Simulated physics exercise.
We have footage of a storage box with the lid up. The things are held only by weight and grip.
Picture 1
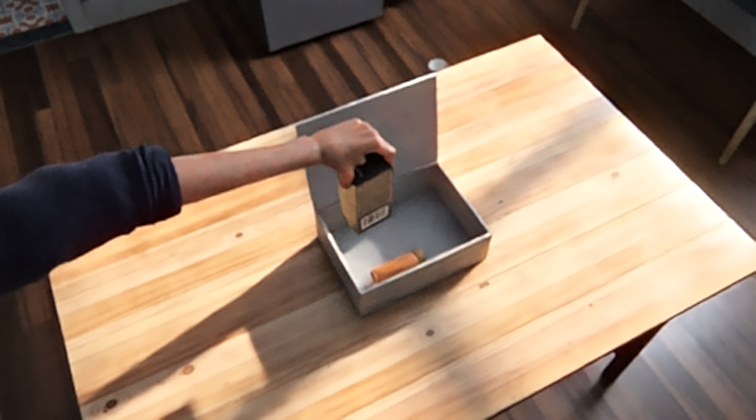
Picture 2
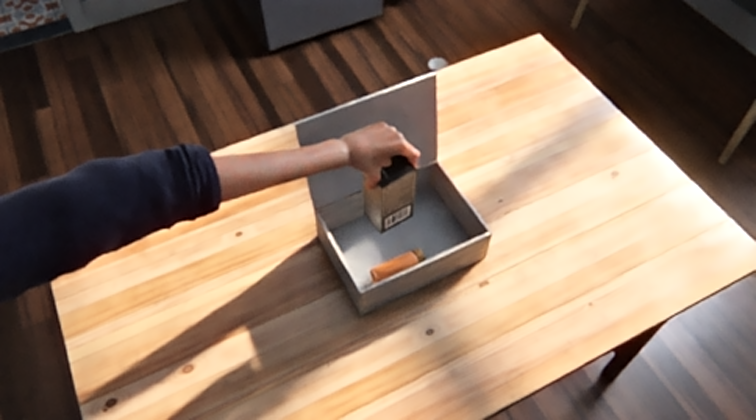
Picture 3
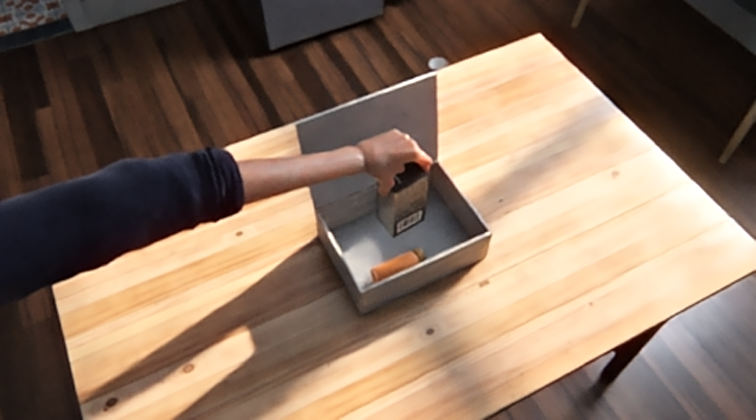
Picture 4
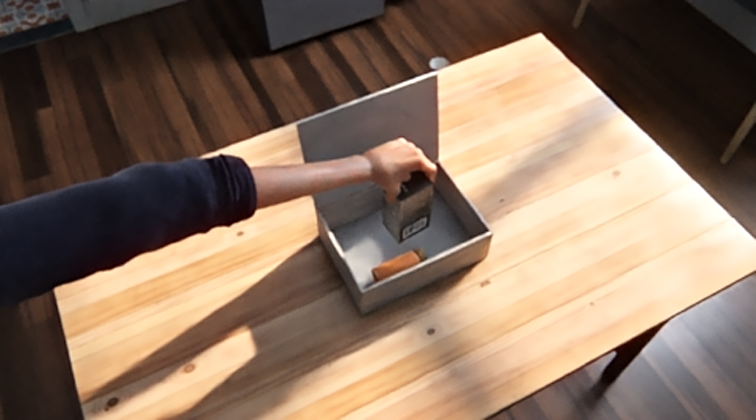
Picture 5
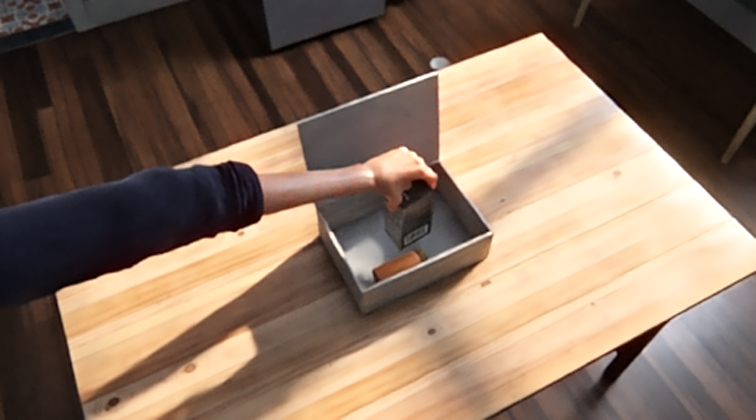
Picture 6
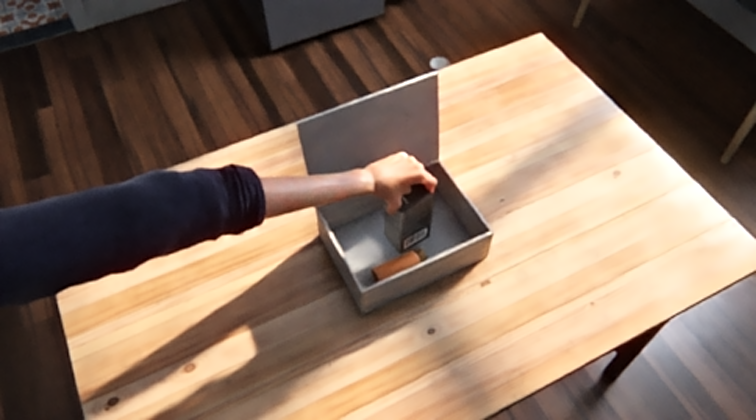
In the video, a hand reaching in from the left holds a dark-topped carton above an open gray box on a wooden table, moves it slightly right and lowers it inside, behind an orange cylindrical object lying there.
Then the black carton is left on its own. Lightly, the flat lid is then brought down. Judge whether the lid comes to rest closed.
It does not; the lid stays raised.
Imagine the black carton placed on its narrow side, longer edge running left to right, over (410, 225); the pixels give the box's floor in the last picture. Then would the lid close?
Then it comes fully down.
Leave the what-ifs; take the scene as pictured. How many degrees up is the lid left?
About 40° above the rim.
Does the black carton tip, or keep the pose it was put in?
The black carton stays as it was set.
Then, 0.50 s past the last view, black carton displaced about its own width near (404, 227); orange shaker displaced a little.
Then, 1.40 s past the last view, lid 73° above the rim; black carton displaced about its own width near (405, 227).
Then, 1.80 s past the last view, lid 39° above the rim; black carton displaced about its own width near (405, 227).
Then, 4.00 s past the last view, black carton resting near (405, 227).
Finally, lid 39° above the rim; moved from the start, black carton; orange shaker still in place. Final places as the last picture's camera would see them, black carton near (405, 226).
